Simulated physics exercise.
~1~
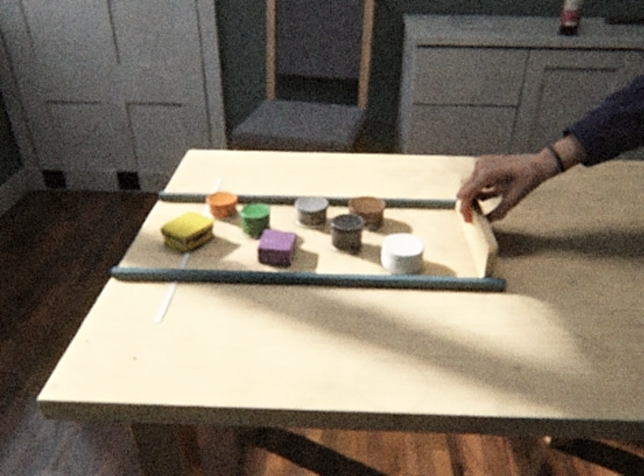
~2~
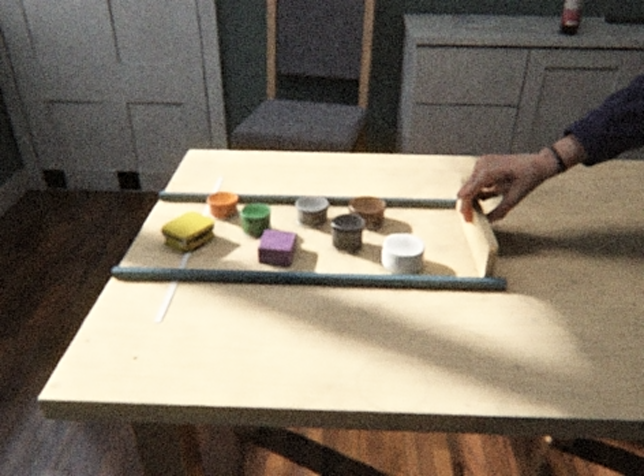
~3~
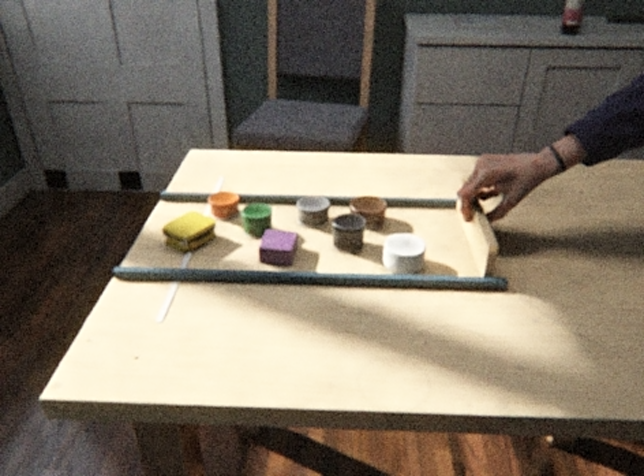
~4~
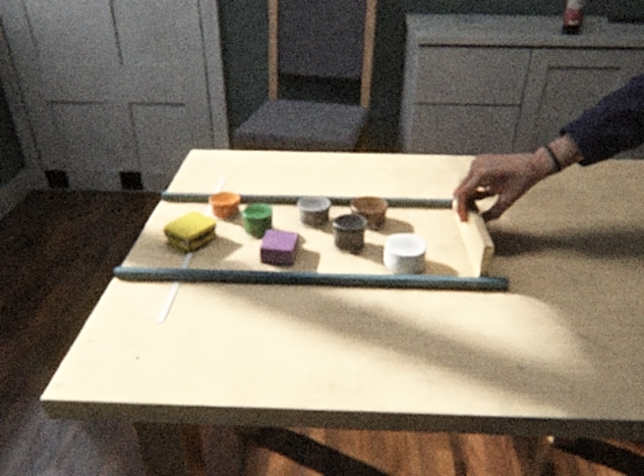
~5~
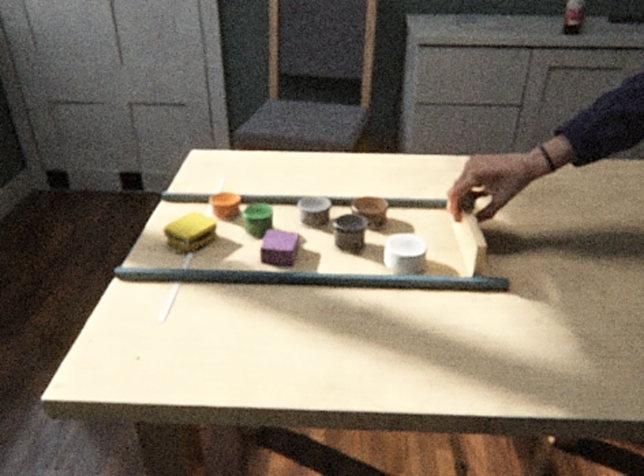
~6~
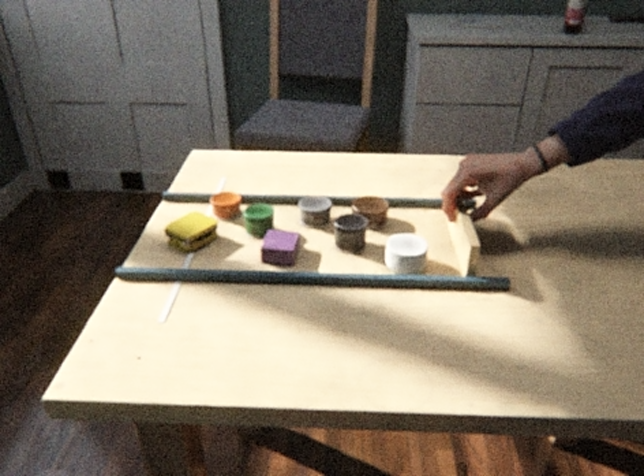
In the video, a hand holds a board upright between two dark rails on a pale table and slides it slightly left toward a yellow block, a purple block and several small coloured pots, which stay still.
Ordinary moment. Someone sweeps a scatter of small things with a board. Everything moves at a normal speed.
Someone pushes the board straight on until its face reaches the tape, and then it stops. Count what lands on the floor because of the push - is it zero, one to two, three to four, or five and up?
The count is one to two.
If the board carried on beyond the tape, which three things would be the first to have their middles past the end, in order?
The orange pot goes first, followed by the yellow case and then the grey pot.
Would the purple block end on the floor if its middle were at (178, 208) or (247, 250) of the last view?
Well, the first time it goes overboard and the second time it hangs in there.
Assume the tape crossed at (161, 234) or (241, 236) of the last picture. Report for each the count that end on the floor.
First try 5, second try 0.
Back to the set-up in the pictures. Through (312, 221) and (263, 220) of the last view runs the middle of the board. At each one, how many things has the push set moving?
Counts: 6 / 8.
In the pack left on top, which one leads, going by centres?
The one is the grey pot.
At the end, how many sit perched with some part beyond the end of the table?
I'd put it at 2.
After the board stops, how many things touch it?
It is in contact with 3.
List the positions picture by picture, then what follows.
Yellow case (189, 233); orange pot (223, 206); green pot (256, 221); board (475, 226); tape (196, 235), in the first frame.
Orange pot (223, 206); board (475, 225), in the second frame.
Green pot (258, 221); grey pot (313, 212), in the third frame.
Yellow case (192, 233); black pot (350, 233), in the fourth frame.
Orange pot (226, 206); purple block (280, 247), in the fifth frame.
Yellow case (193, 233); orange pot (226, 206); green pot (260, 221); board (459, 224); tape (199, 235), in the sixth frame.
A little later, none off yet; yellow case at rest near (193, 233); orange pot at rest near (226, 206); green pot at rest near (260, 221).
Next, none off yet; yellow case at rest near (193, 233); orange pot at rest near (225, 206); green pot at rest near (252, 223).
Later still, none off yet; yellow case shifted about its own width near (166, 229); orange pot shifted well along near (166, 202); green pot shifted well along near (202, 219).
When it is over, the number that fall off is one or two; down, orange pot and yellow case.
